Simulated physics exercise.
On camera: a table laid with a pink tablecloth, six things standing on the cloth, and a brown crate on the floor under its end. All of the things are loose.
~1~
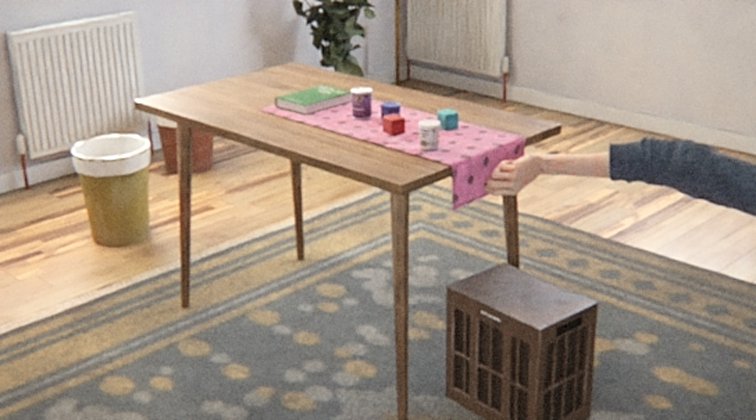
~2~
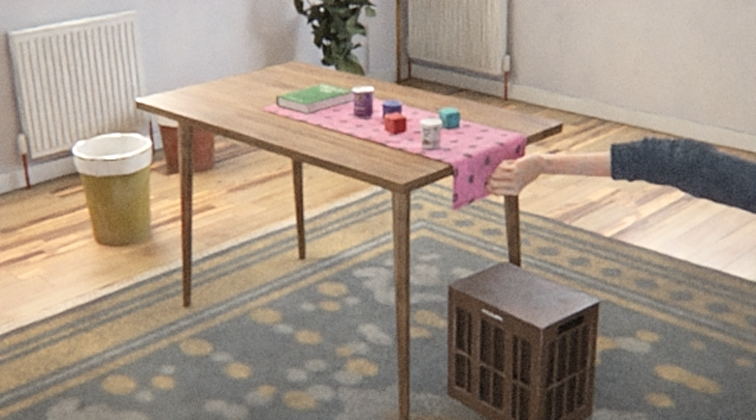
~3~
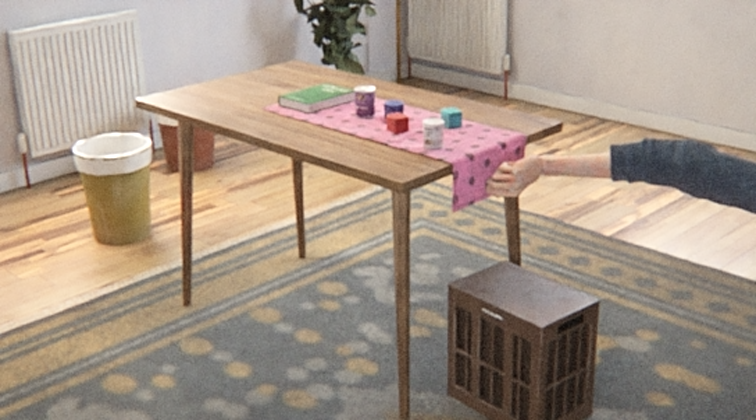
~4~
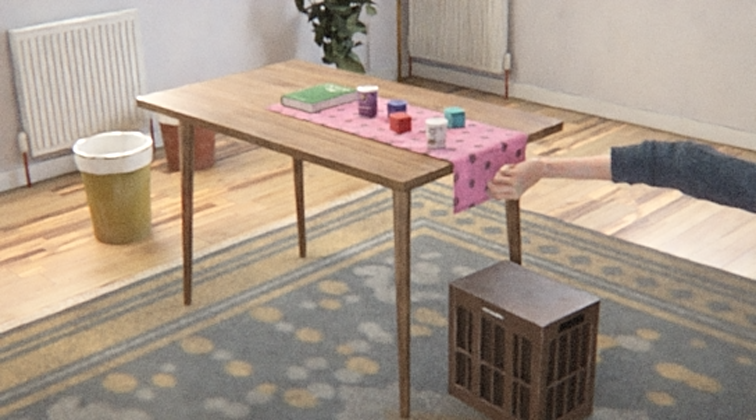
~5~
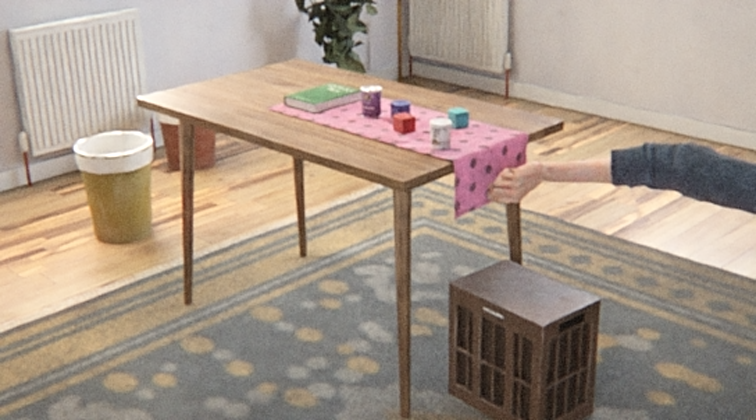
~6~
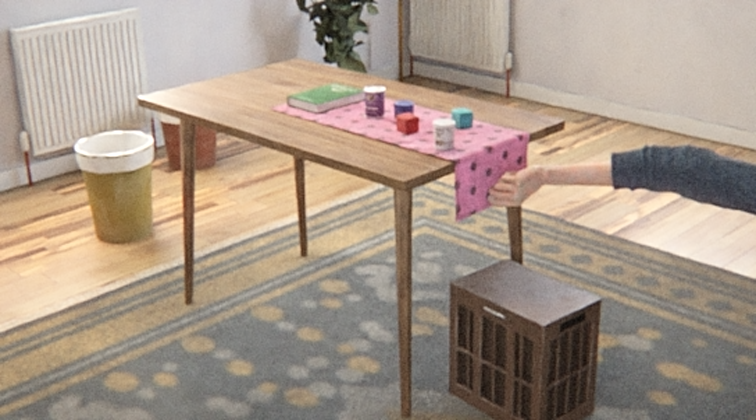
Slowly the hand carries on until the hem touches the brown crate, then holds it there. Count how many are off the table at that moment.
From here the drop count reads two, plain and simple.
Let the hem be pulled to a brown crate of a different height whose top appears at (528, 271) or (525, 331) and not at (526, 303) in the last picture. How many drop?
Counts: 1 / 3.
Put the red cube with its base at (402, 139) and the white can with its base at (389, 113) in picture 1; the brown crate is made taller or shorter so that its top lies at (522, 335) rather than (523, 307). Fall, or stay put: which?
Note: Red cube lost; white can kept on top.
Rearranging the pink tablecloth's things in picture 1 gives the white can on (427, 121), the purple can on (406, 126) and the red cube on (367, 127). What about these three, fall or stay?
White can: Safe. Purple can: Safe. Red cube: Safe.
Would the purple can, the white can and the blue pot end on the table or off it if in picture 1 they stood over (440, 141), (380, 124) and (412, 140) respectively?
Note - purple can lost, white can retained, blue pot lost.
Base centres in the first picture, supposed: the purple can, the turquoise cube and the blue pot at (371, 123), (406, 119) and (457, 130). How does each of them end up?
Result - the purple can stays put, the turquoise cube stays put, and the blue pot comes off.
Soon after, hem near (492, 237); all still up.
Then, hem on the crate; white can and turquoise cube gone.
At rest, hem on the crate; white can and turquoise cube gone. The table loses two.
